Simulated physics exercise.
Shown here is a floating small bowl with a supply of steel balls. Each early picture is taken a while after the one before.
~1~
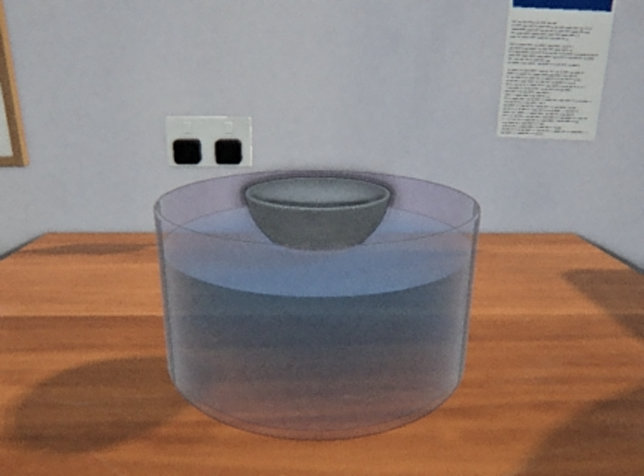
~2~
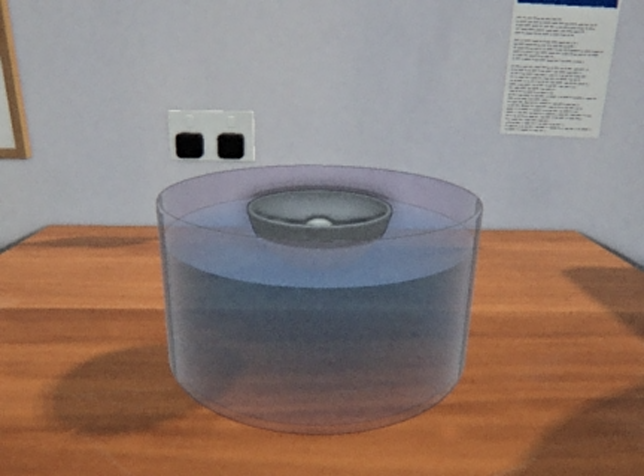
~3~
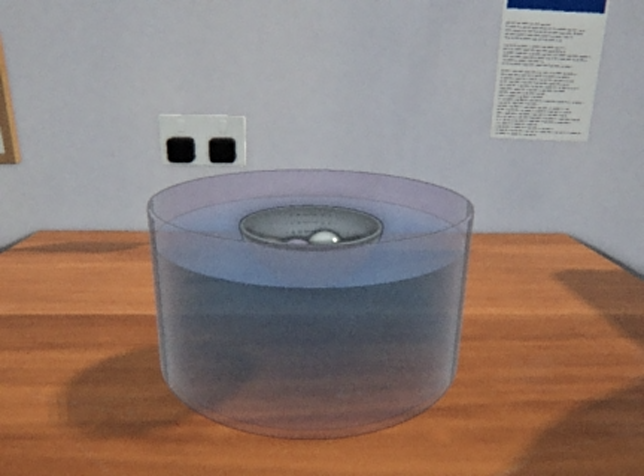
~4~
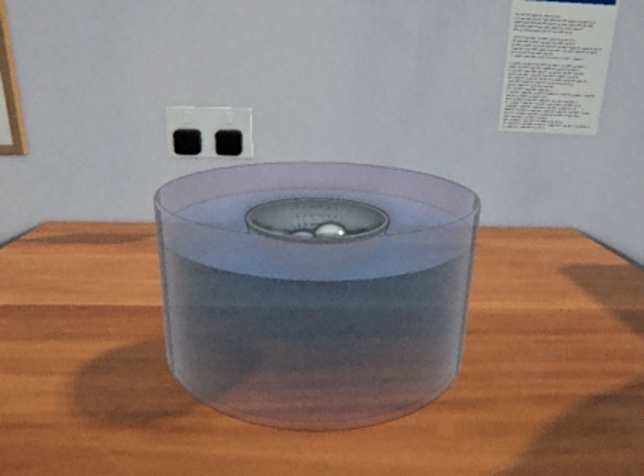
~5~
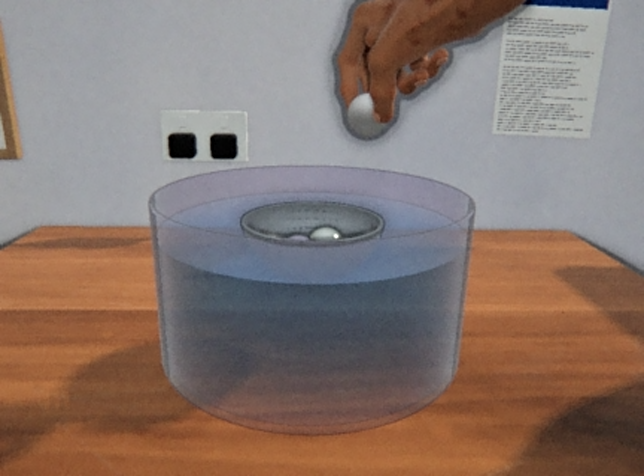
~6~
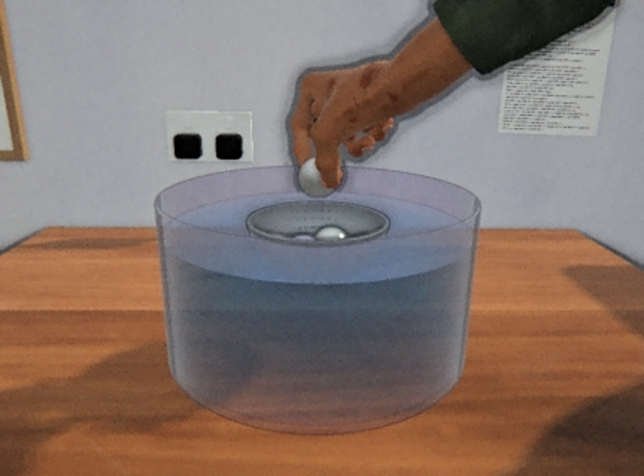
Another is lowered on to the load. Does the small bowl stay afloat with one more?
No.
Shortly, the steel ball is in and the small bowl dips.
Then, water pours in over its edge.
At the finish, the small bowl lies on the bottom with its load.
